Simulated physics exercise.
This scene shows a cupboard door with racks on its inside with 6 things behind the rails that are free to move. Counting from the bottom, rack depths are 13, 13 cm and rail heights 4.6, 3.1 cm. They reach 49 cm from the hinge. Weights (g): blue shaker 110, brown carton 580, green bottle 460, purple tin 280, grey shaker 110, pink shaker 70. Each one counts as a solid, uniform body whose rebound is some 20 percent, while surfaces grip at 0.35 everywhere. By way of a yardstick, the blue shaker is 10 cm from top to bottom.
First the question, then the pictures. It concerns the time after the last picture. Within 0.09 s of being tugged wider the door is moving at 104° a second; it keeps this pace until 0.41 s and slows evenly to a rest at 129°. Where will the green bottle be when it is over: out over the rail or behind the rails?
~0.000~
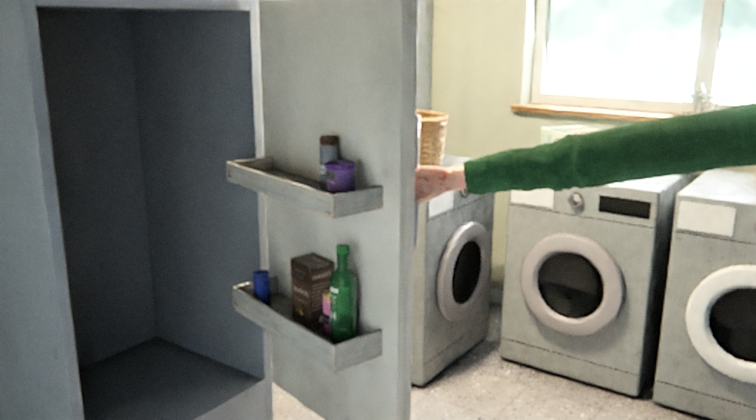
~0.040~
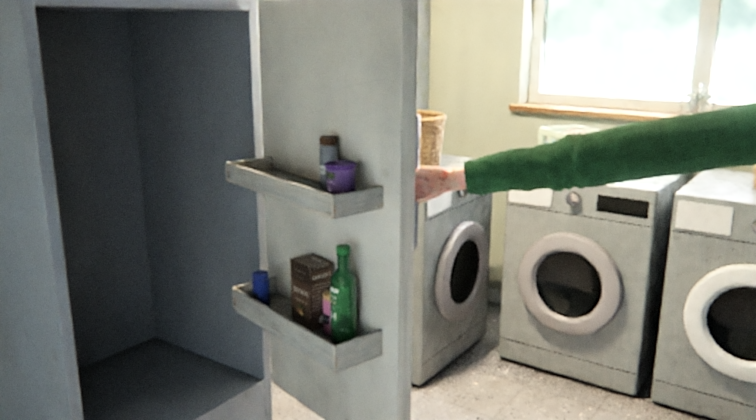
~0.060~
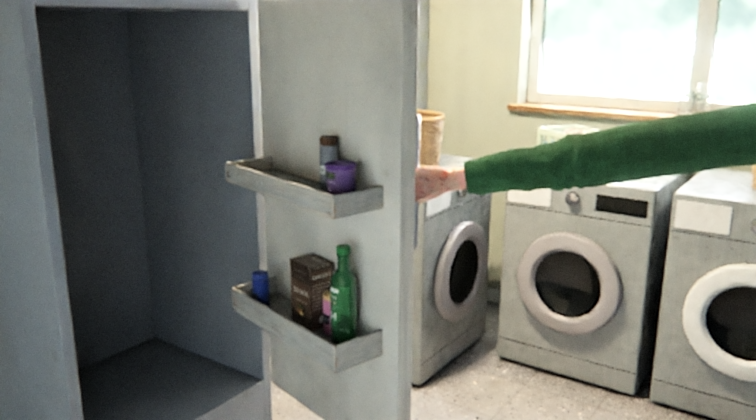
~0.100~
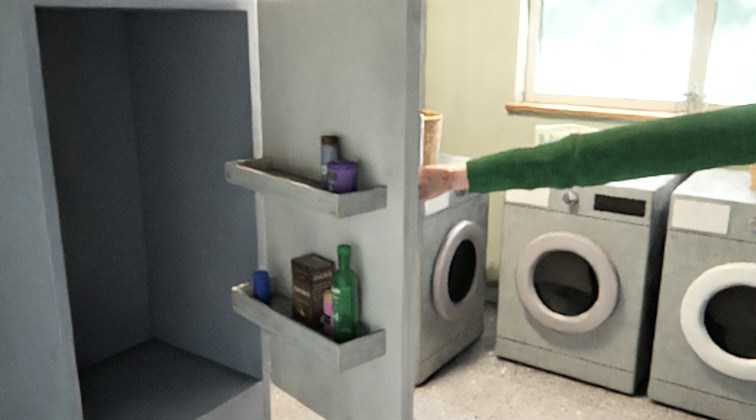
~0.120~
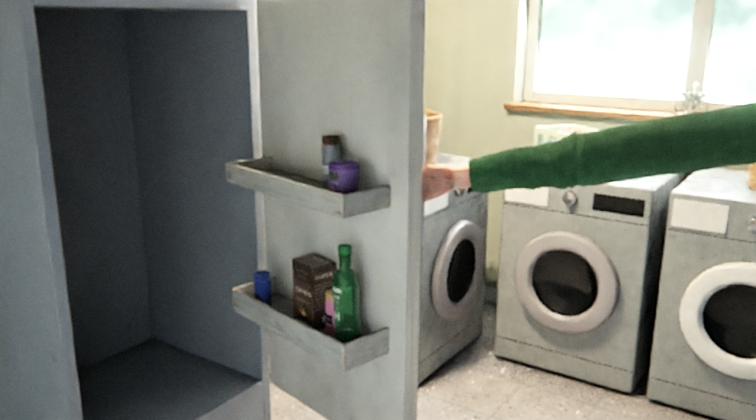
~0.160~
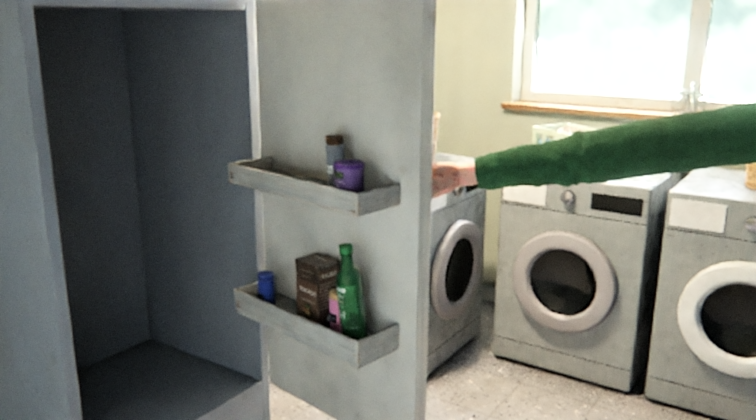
The green bottle will be out over the rail.
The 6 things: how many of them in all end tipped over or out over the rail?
I count 2.
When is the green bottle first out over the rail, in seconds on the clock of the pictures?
0.3 s, roughly.
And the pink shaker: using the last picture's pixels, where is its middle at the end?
Its centre ends close to (394, 275) in the last view.
After 0.26 s, open by 91°; green bottle 23° off upright near (365, 290); grey shaker 18° off upright; pink shaker moved 3 cm.
After 0.56 s, open by 120°; green bottle now out over the rail; grey shaker on its side; pink shaker moved 3 cm.
After 0.76 s, open by 128°; grey shaker 59° off upright; pink shaker moved 3 cm; purple tin moved 3 cm.
After 0.96 s, open by 129°; grey shaker 68° off upright; pink shaker moved 3 cm; purple tin moved 3 cm.
In the end (1.5 s), out over the rail, green bottle; toppled behind the rails, grey shaker; the other 4 under 5 cm from the start.
